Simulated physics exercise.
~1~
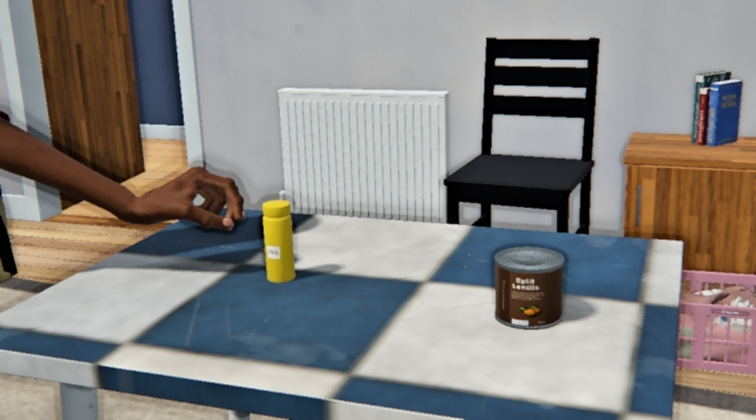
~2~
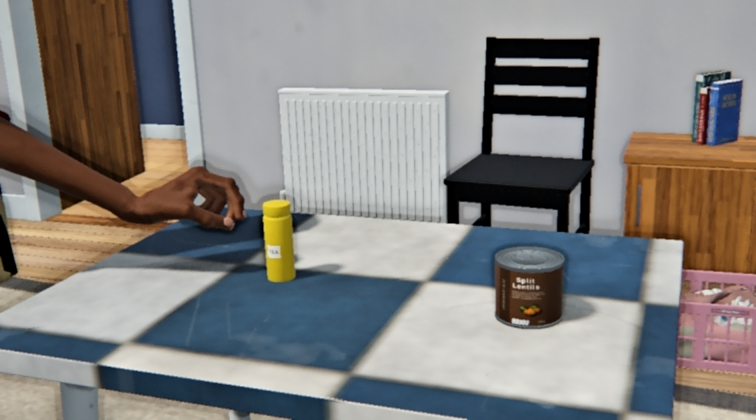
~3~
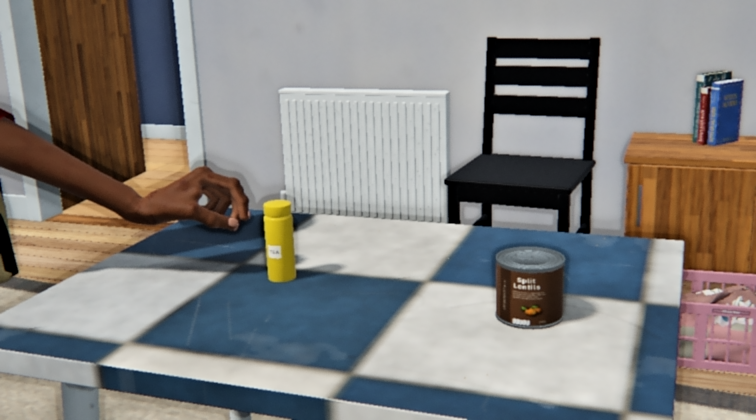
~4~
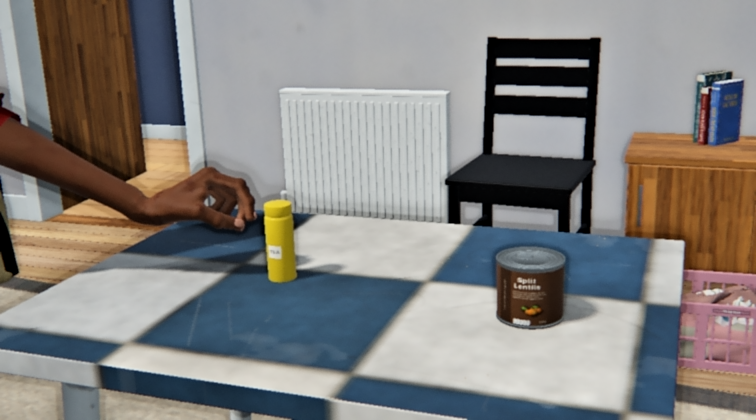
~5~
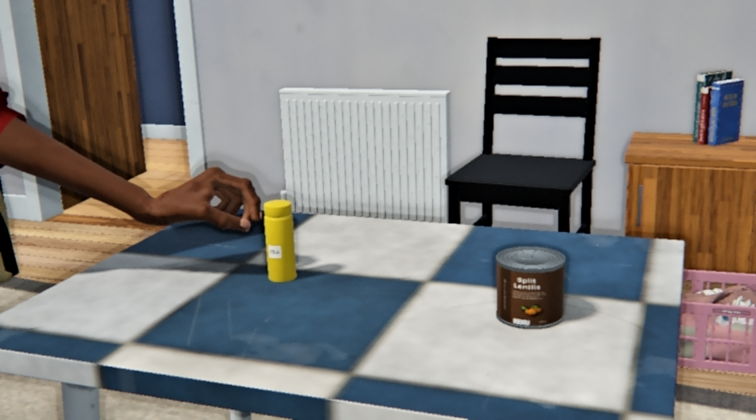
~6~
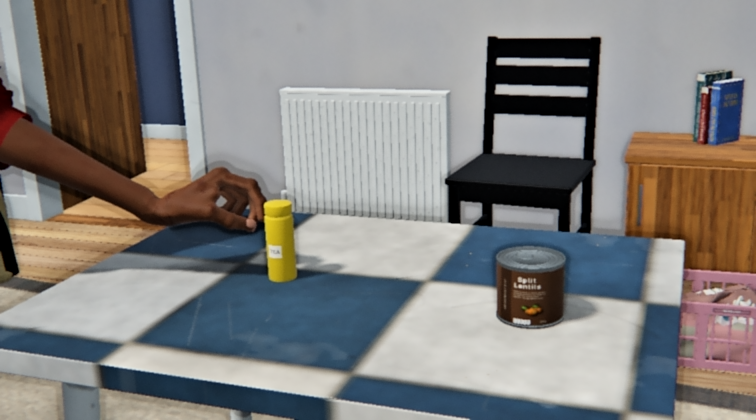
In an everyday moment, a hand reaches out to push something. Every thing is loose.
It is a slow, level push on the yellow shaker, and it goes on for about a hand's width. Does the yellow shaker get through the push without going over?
It is brought down.
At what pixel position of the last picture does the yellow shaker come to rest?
The object finishes roughly at pixel (339, 270).
Then, 0.40 s later than the last frame, yellow shaker tilted by 27° near (298, 240).
Then, 0.60 s later than the last frame, yellow shaker on its side near (333, 271).
Then, 0.70 s later than the last frame, yellow shaker on its side near (338, 270).
When it is over, lying over on the table, yellow shaker. End places, in pixels of the last picture, yellow shaker near (339, 269).
